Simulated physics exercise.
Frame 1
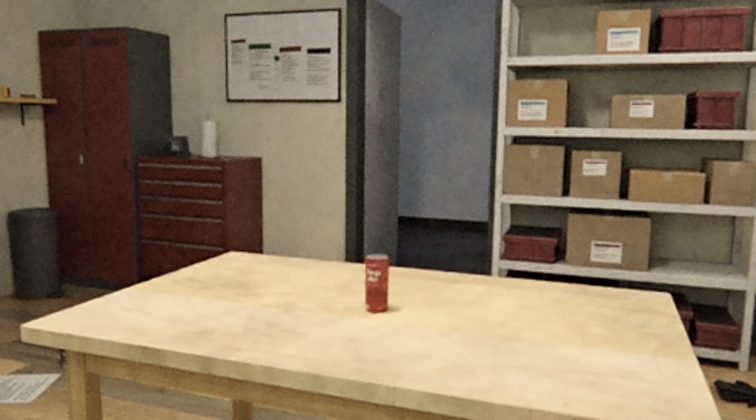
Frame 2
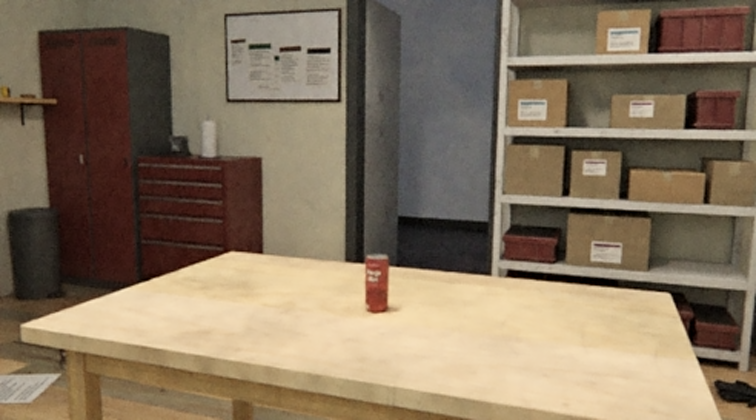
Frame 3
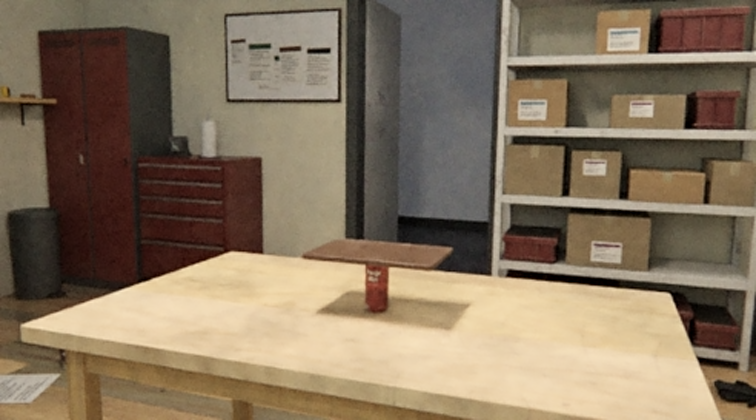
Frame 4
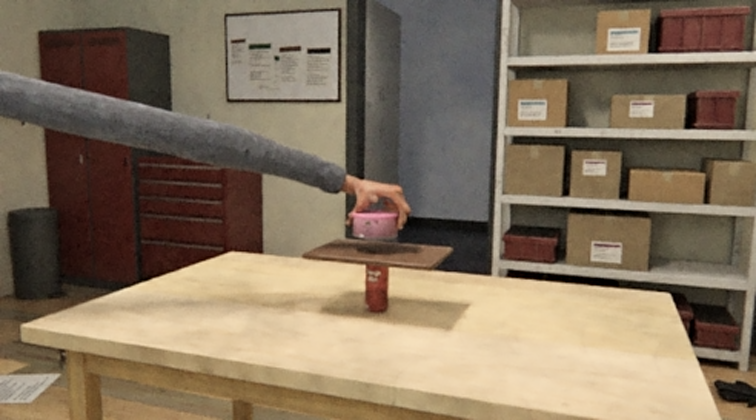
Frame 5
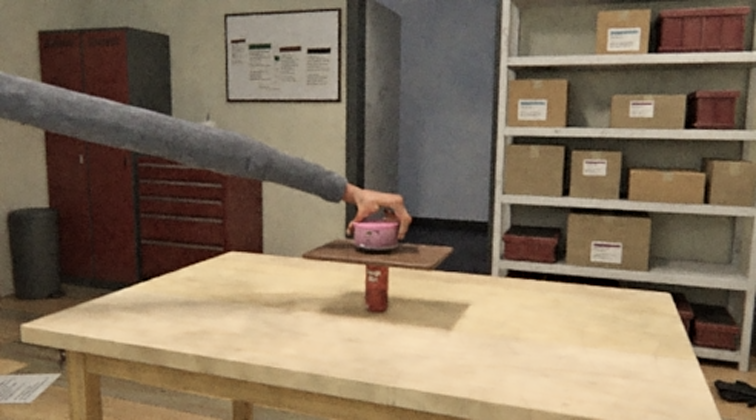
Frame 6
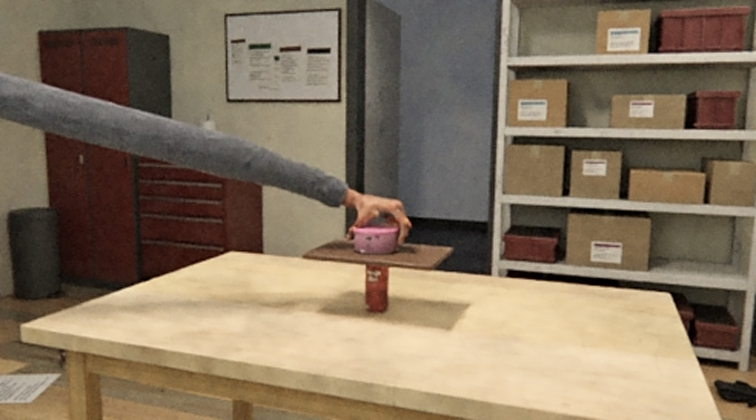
Hand in a grey sleeve lowering a small pink tub onto a brown board balanced across a red can on a wooden table.
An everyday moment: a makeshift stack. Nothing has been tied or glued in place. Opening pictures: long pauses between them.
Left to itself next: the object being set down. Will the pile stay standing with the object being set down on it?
Yes - it will support the load.
Then, 0.60 s on from there, no change.
Then, 1.40 s on from there, pink tub resting near (376, 239).
In the end, all 3 unmoved. At the end, from the last picture's camera, pink tub near (376, 239). The stack holds.
